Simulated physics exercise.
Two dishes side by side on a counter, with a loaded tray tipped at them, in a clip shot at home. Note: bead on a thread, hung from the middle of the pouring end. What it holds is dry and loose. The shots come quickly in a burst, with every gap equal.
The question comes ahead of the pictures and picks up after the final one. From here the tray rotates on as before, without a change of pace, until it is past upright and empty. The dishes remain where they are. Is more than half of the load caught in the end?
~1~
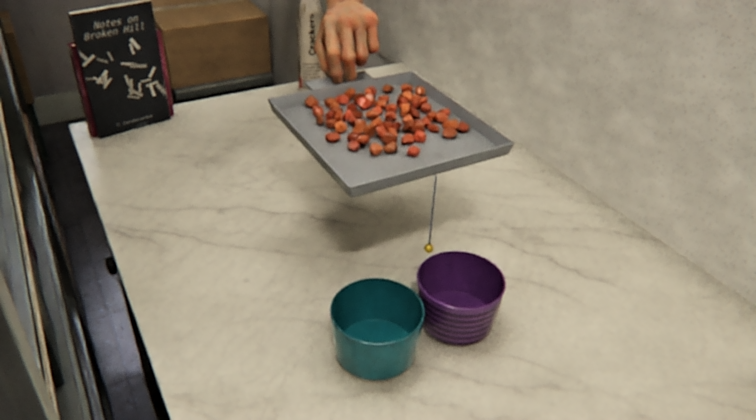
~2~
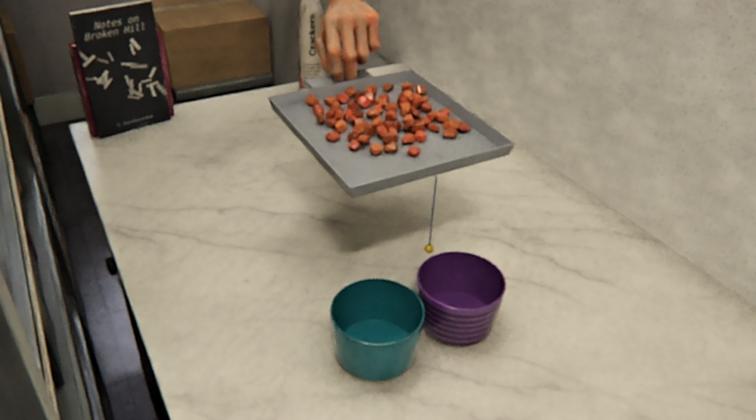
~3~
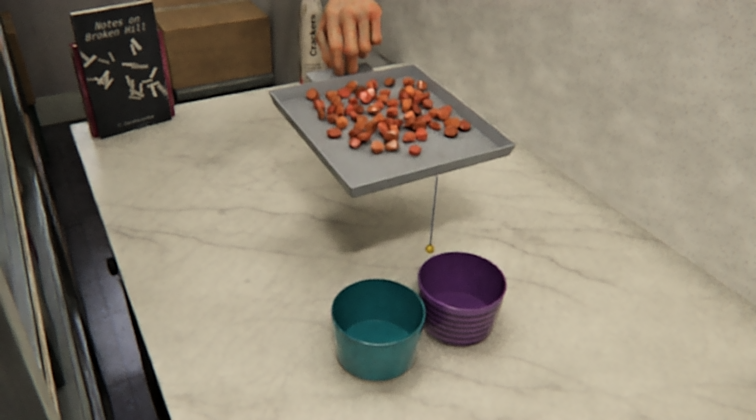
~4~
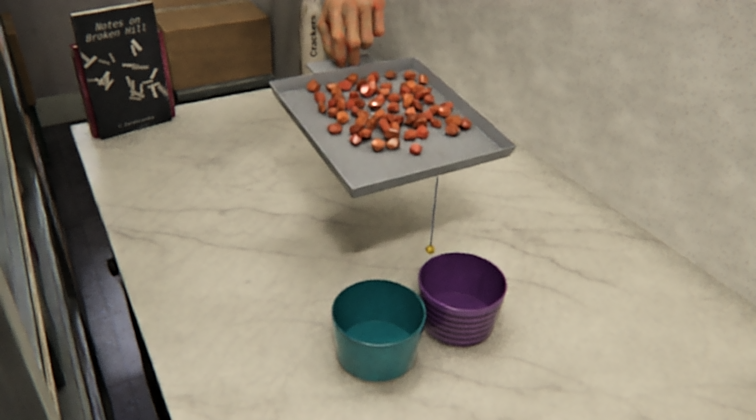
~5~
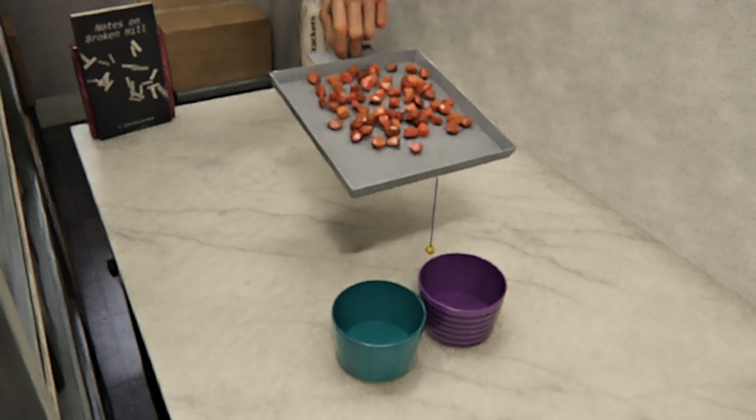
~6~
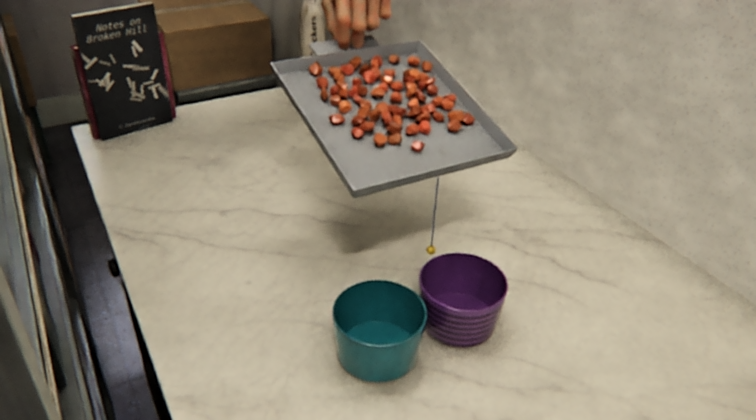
The dishes are left with the main part.
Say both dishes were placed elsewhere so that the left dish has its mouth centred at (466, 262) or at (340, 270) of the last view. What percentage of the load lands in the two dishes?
Near 60 % and 0 %.
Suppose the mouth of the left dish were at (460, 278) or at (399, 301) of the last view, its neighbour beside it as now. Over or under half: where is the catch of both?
Place 1: Higher than half; place 2: Higher than half.
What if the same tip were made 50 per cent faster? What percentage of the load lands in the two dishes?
It would be close to 60 per cent.
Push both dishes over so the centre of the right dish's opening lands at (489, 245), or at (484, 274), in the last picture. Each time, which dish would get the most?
First place: The rightmost one; second place: The rightmost one.
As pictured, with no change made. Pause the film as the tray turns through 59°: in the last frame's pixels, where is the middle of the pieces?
(456, 152).
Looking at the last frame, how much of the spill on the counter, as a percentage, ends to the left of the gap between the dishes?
Estimate: Roughly 0 %.
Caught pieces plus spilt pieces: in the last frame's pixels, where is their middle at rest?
Near pixel (467, 311).
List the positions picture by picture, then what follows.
The first frame shows corners of the pouring end at (352, 184) and (510, 142), level; middle of the load at (391, 117), bits of crushed brick; left dish at (400, 357); right dish at (485, 322); bead on its thread at (429, 248).
The second frame shows corners of the pouring end at (352, 185) and (510, 142), level; middle of the load at (391, 116).
The third frame shows corners of the pouring end at (353, 185) and (512, 143), tipped barely, level across its low end; middle of the load at (392, 113).
The fourth frame shows corners of the pouring end at (354, 186) and (512, 145), tipped a little, level across its low end; middle of the load at (394, 108).
The fifth frame shows corners of the pouring end at (354, 186) and (513, 146), tipped a little, level across its low end; middle of the load at (394, 103).
The sixth frame shows corners of the pouring end at (356, 187) and (514, 147), tipped a little, level across its low end; middle of the load at (396, 98); left dish at (402, 359); right dish at (487, 324).
Soon, tray tipped steeply; nearly all on the tray; a stray few in the right dish; a stray few in the air.
A while on, tray tipped right over; about a quarter on the tray; a small part in the left dish; about a quarter in the right dish; a small part outside both; about a third in the air.
Towards the end, tray tipped past a quarter turn; a small part in the left dish; about half in the right dish; about a third outside both.
Finally, tray tipped past a quarter turn; a small part in the left dish; about half in the right dish; about a third outside both.
